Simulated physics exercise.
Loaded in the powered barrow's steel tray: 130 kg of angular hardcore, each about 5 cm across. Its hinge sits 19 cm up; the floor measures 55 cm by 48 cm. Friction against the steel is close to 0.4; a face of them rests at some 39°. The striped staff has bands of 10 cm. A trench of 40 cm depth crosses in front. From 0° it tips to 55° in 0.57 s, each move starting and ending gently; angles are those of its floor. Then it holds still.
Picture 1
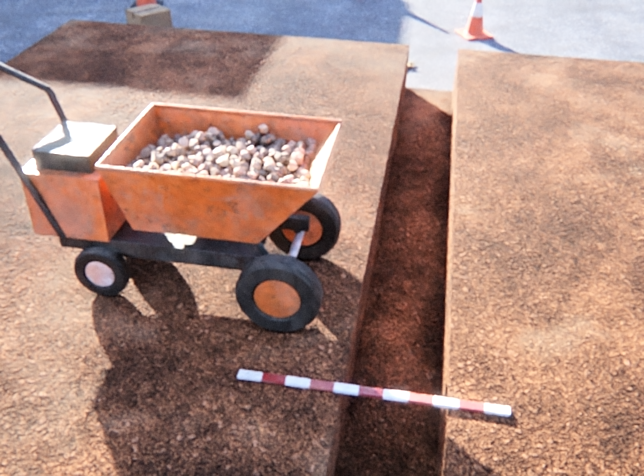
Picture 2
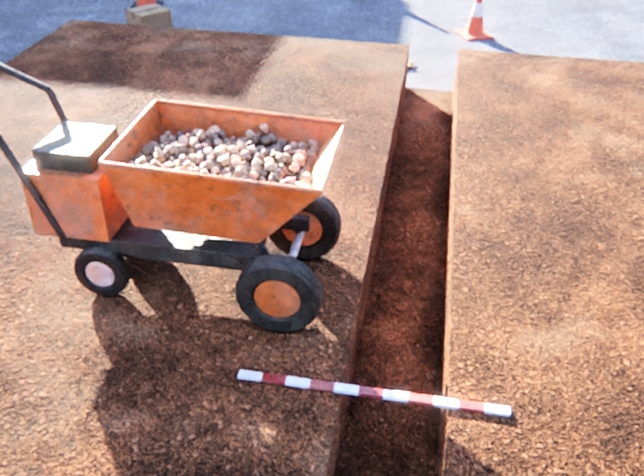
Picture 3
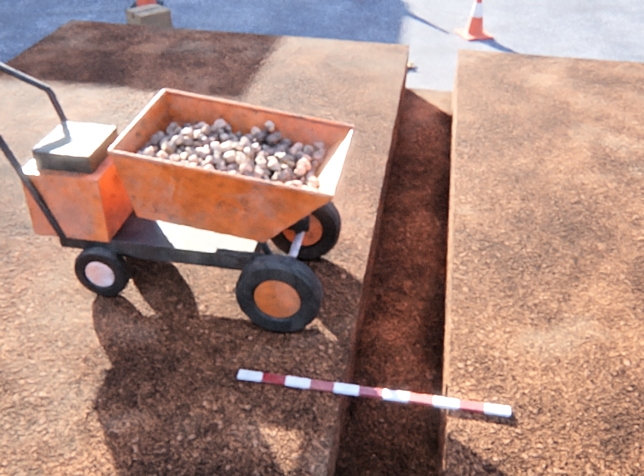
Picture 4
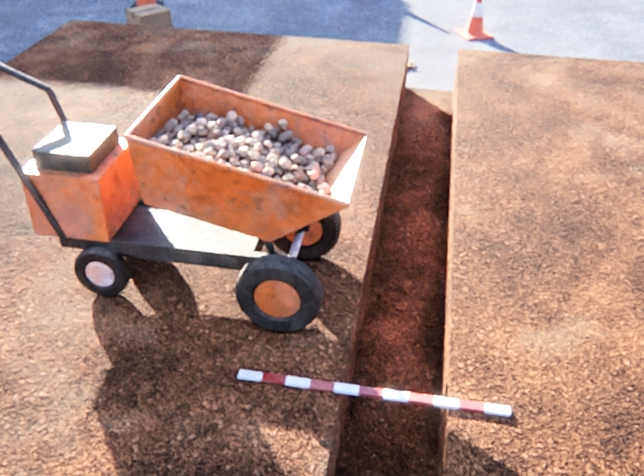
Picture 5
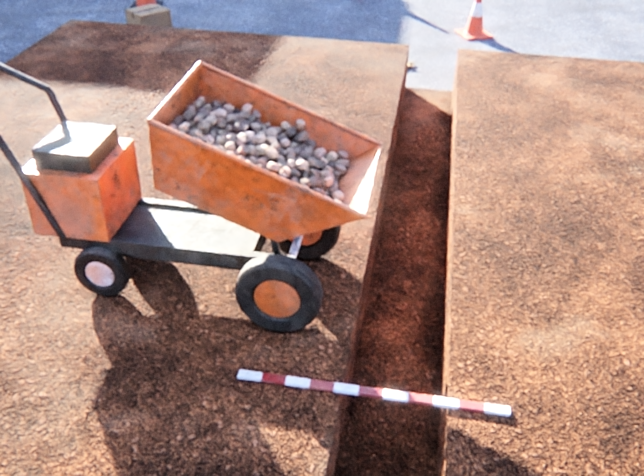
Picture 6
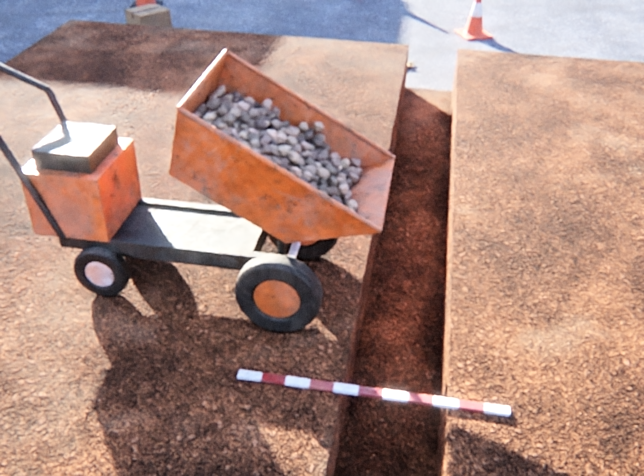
On bare brown ground beside a narrow trench, an orange barrow loaded with rounded stones stood still while its tray gradually tilted, the left end rising and the right end lowering toward the trench.
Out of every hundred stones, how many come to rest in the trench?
Roughly 13 per cent ends in the trench.
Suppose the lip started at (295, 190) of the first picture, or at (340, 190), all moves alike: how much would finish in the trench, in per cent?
About 20 and 5 per cent.
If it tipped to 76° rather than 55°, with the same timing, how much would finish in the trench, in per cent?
Then about 35 per cent.
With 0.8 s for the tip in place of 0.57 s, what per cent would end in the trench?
In that case some 15 per cent.
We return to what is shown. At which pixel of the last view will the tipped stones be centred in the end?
Near (477, 310).
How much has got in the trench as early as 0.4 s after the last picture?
About 0 per cent by then.
Then, 0.1 s after the last picture the floor is at 47°, 100 % in the tray; the foremost stones are at (375, 230).
Then, 0.4 s after the last picture the floor is at 55°, 98 % in the tray, 2 % in the trench; the foremost stones are at (438, 267).
Then, 0.7 s after the last picture the floor is at 55°, 70 % in the tray, 9 % in the trench, 21 % past the trench; the foremost stones are at (556, 345).
Then, 2.7 s after the last picture the floor is at 55°, 63 % in the tray, 13 % in the trench, 24 % past the trench; the foremost stones are past the picture's edge.
